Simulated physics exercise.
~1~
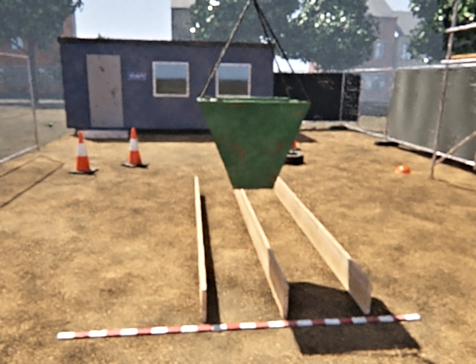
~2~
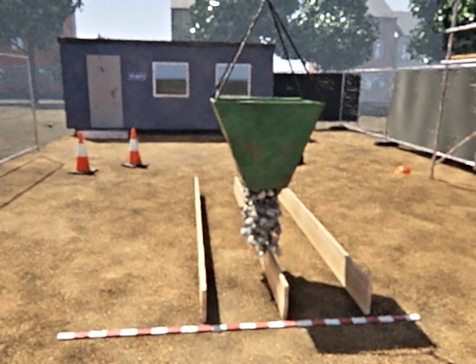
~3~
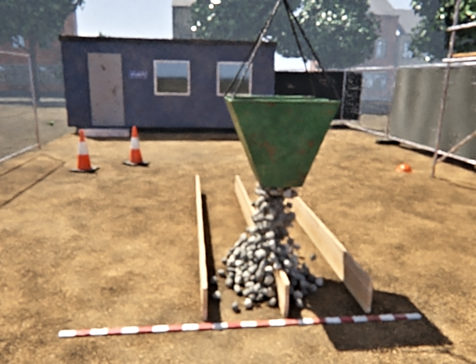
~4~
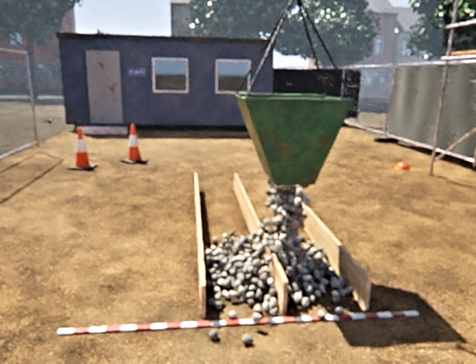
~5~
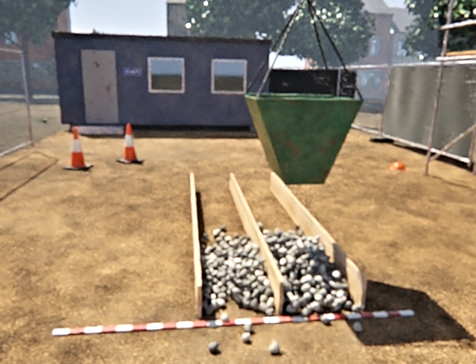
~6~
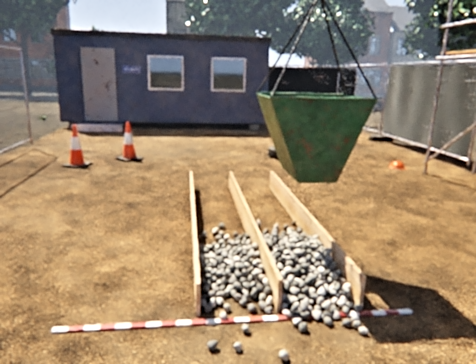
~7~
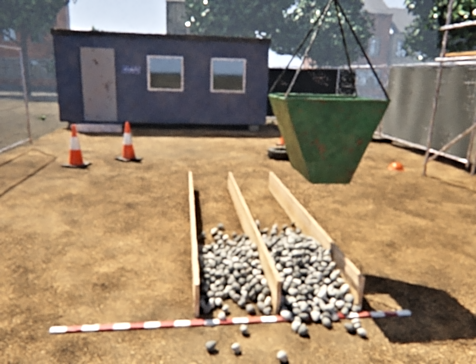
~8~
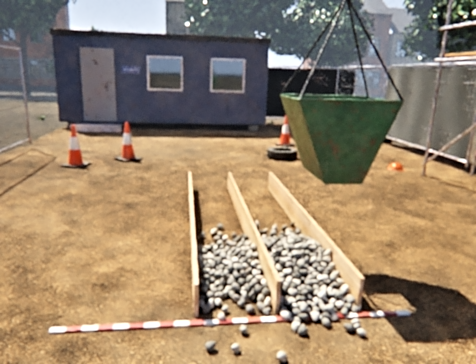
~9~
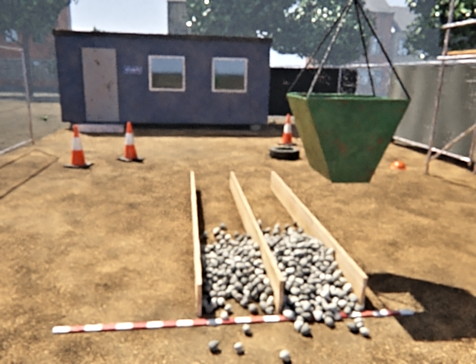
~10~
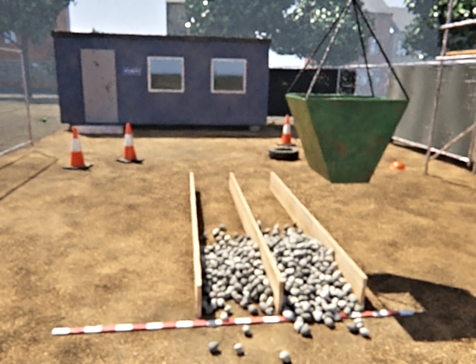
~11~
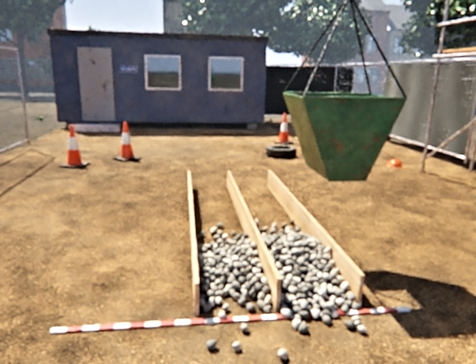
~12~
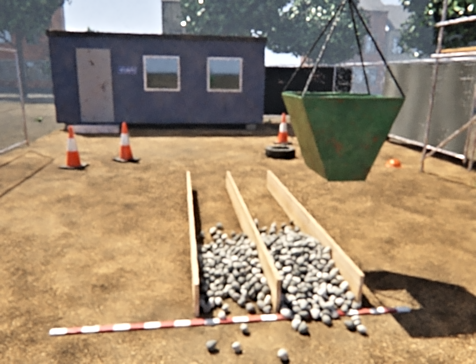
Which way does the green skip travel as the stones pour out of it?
It travels to the right, hanging from its cables as the stones drop out below.
